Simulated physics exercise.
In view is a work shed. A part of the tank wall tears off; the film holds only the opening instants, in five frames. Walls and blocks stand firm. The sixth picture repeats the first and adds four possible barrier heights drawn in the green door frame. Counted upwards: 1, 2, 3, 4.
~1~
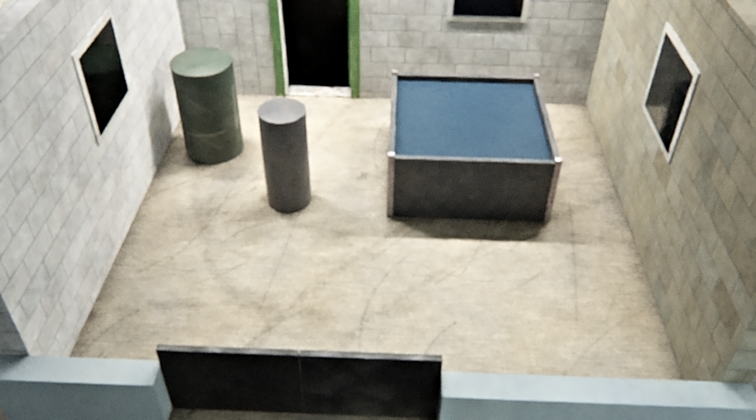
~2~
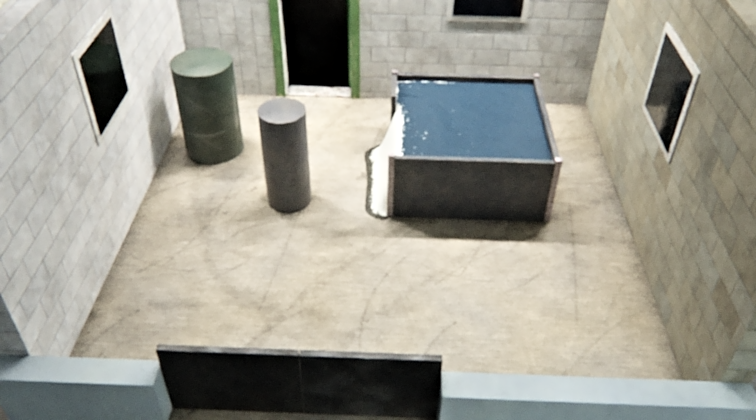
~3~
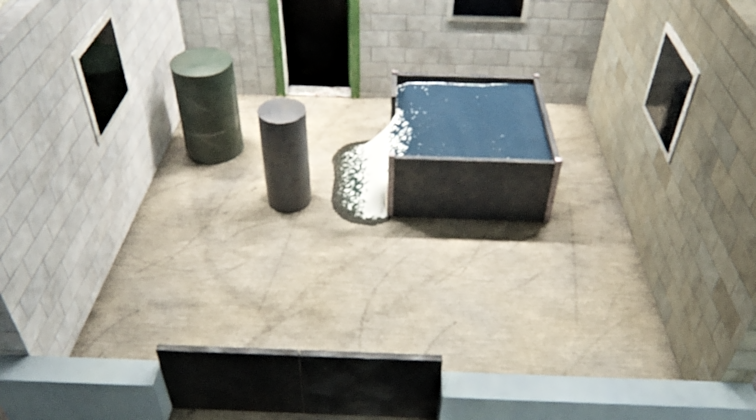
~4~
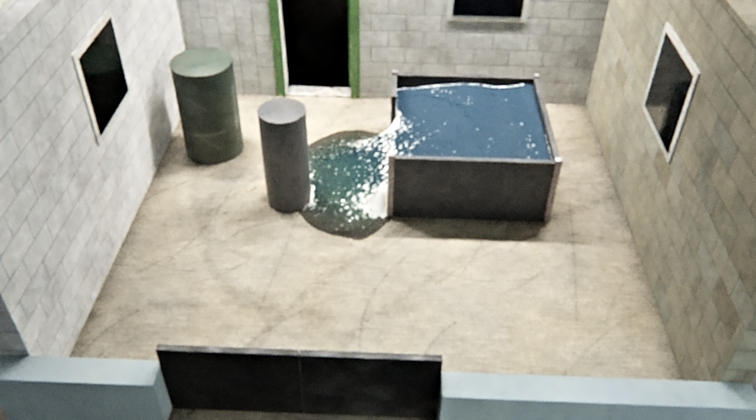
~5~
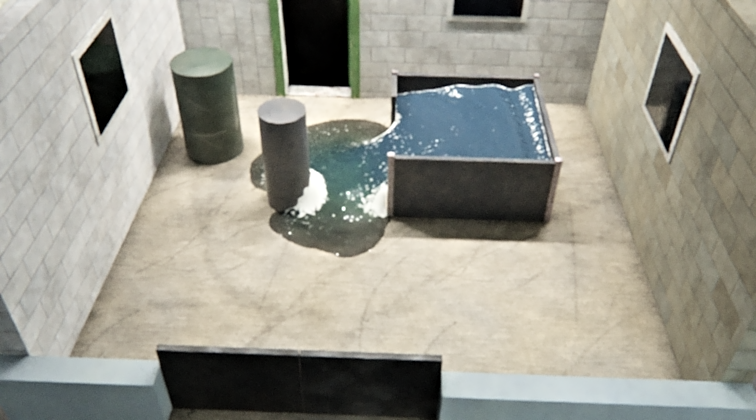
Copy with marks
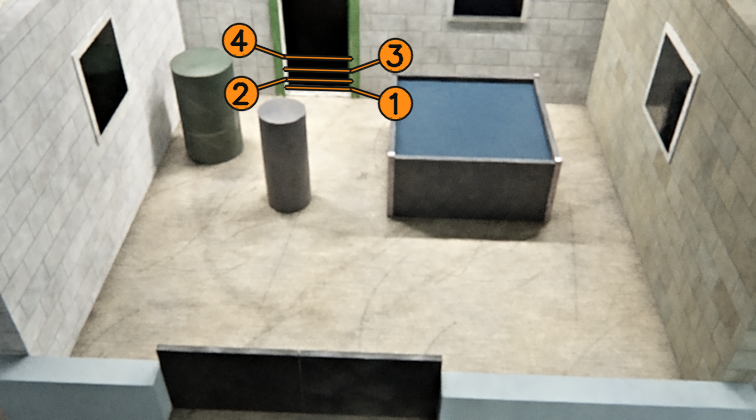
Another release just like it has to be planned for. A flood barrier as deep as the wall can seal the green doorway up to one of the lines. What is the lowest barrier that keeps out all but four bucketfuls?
Height 1 just does it.
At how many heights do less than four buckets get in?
All of them.
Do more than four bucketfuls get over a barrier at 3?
No.
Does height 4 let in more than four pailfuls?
No.
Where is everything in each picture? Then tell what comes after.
Water in the tank at rest, its middle at (469, 120); foot of the green doorway at (319, 97); shut gate at (300, 362).
Water covers 1 % of the ground and shows as far out as (383, 198).
Water covers 4 % of the ground and shows as far out as (353, 147).
Water covers 7 % of the ground and shows as far out as (307, 211).
Water covers 12 % of the ground and shows as far out as (314, 236).
On the marked copy, 1 at (318, 88); 2 at (318, 80); 3 at (318, 70); 4 at (317, 57); from the bottom up 1, 2, 3, 4.
If 1 is chosen, a bucket or two gets in.
If 2 is chosen, nothing gets over.
If 3 is chosen, nothing gets over.
If 4 is chosen, nothing gets over.
